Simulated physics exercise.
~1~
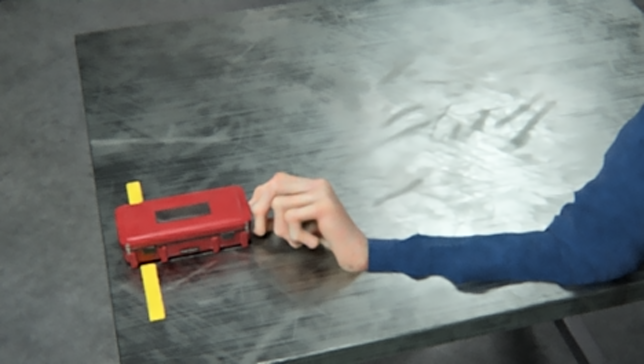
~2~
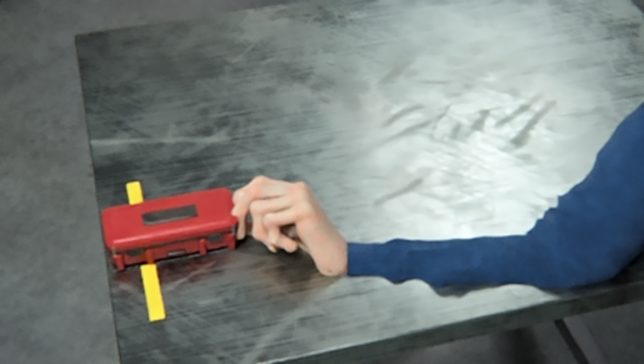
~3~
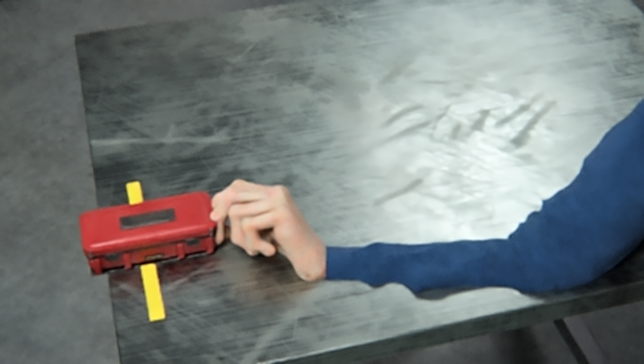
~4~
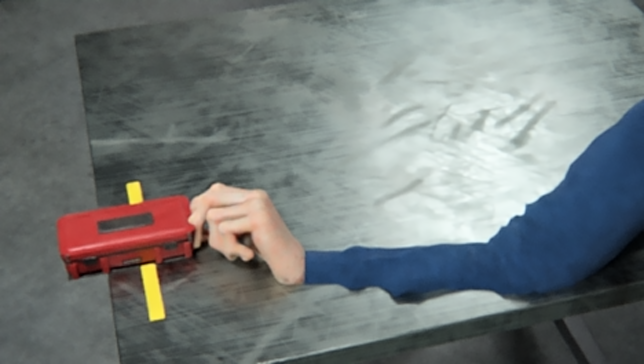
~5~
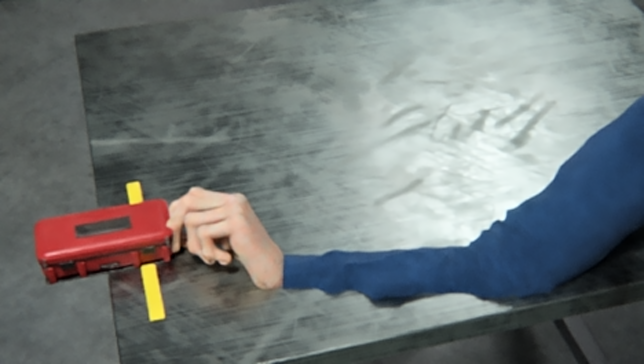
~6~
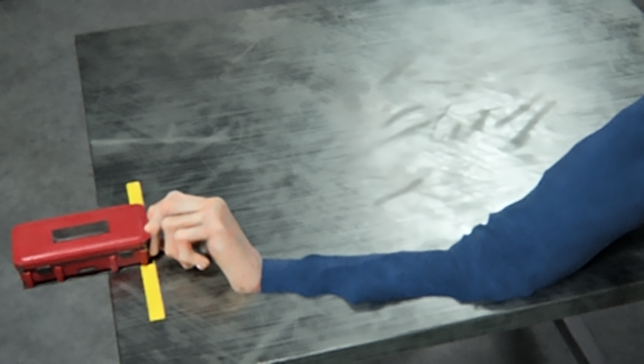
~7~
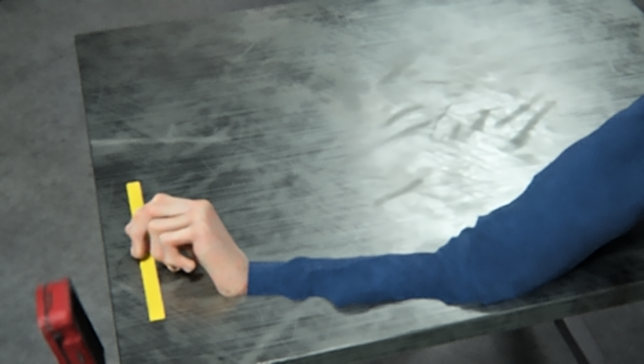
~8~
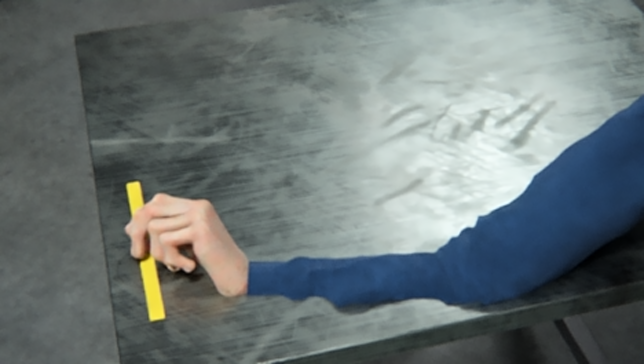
A red case sits across a yellow strip of tape near the left end of a dark, scuffed metal table, seen from above at an angle by a still camera. A hand in a blue sleeve reaches in from the right, its fingers against the case's right end. The hand slowly pushes the case left, over the tape and farther past the table's edge. With the fingers near the tape, the case tips off and drops on its side at the lower left. It falls out of view, leaving the hand resting at the tape.
